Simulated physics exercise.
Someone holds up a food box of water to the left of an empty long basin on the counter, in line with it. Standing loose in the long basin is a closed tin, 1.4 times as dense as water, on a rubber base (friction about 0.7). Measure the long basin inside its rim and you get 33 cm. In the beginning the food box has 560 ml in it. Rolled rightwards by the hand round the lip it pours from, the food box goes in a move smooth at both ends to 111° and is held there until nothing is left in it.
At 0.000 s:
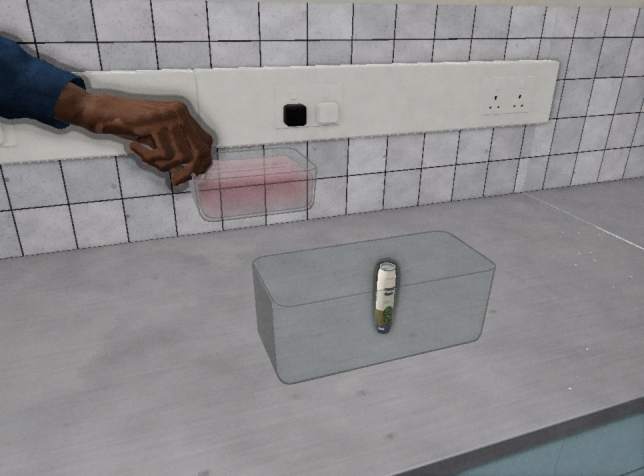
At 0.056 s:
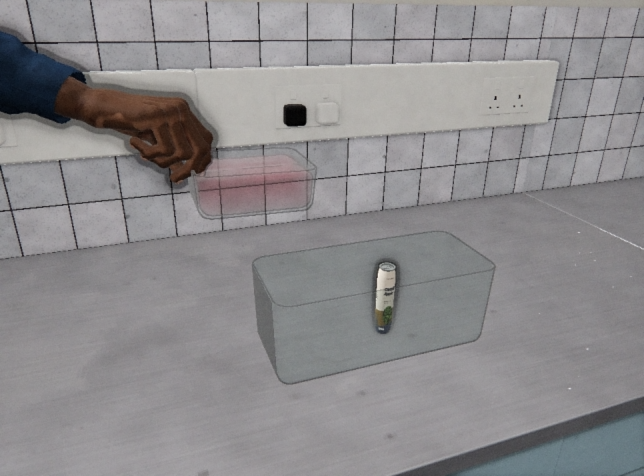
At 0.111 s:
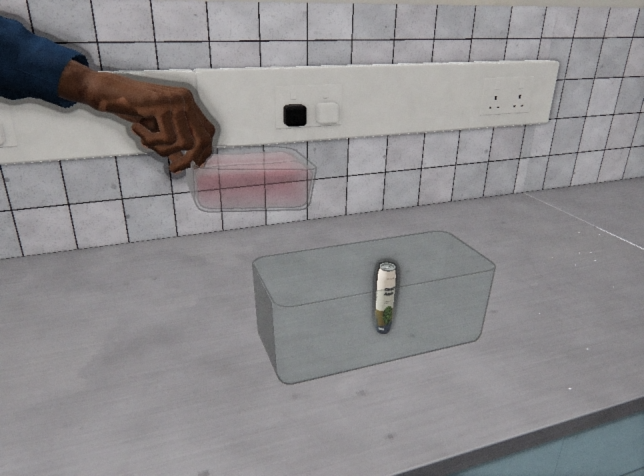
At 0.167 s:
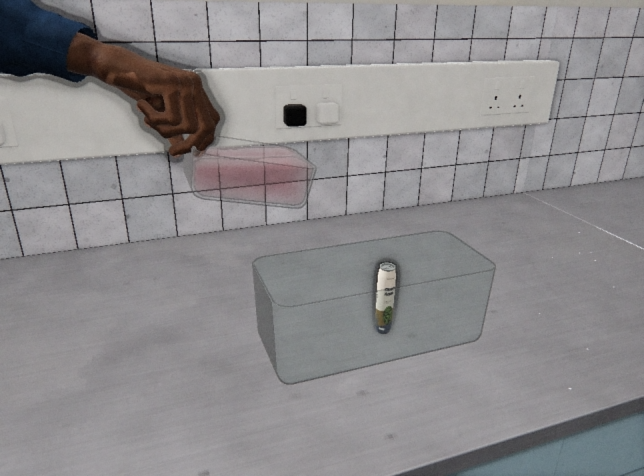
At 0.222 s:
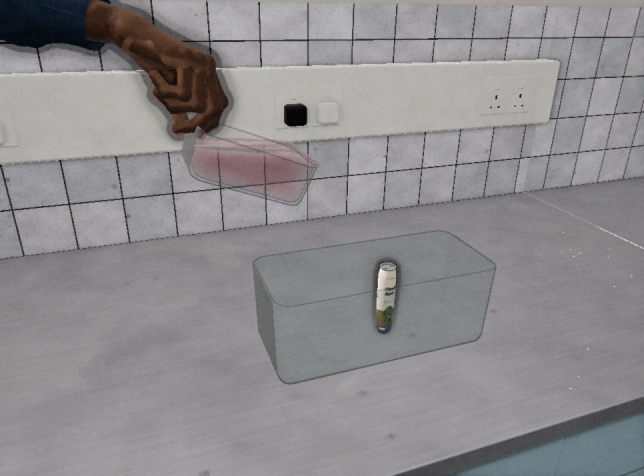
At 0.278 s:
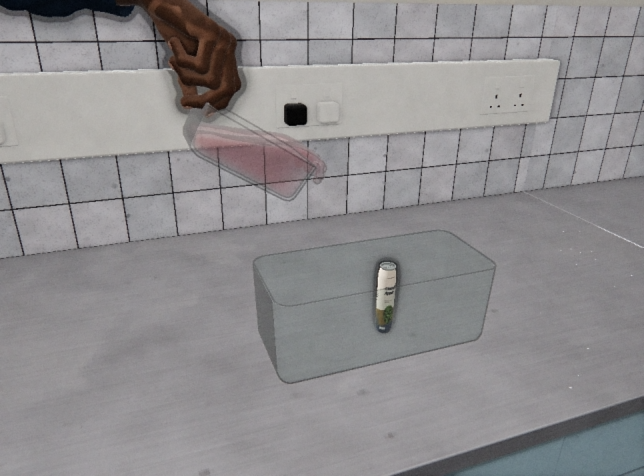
A clear food box of pinkish water was tipped rightwards by a hand, slowly and then more steeply, until a little water edged over its lip, while the long basin and upright tin stayed still.
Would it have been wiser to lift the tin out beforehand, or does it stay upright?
Most probably it will stay balanced.
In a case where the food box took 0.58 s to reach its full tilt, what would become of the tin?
Result: Tin upright.
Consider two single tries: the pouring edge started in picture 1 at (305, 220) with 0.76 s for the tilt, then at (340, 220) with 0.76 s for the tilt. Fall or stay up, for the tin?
The tin overturns the first time and stays vertical the second time.
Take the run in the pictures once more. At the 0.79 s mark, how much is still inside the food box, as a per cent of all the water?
0 per cent or so.
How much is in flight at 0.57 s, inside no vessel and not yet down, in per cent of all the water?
Roughly 66 %.
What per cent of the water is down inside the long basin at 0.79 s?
About 90 per cent.
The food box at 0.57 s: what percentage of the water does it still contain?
9 %.
By 0.57 s the tilt is 95° and 9 per cent is still to pour; the tin stands where it began.
By 0.79 s the tilt is 111° and 0 per cent is still to pour; the tin stands where it began.
By 1.01 s the tilt is 111° and 0 per cent is still to pour; the tin stands where it began.
By 1.26 s the tilt is 111° and 0 per cent is still to pour; the tin stands where it began.
At rest the tin stands where it began.
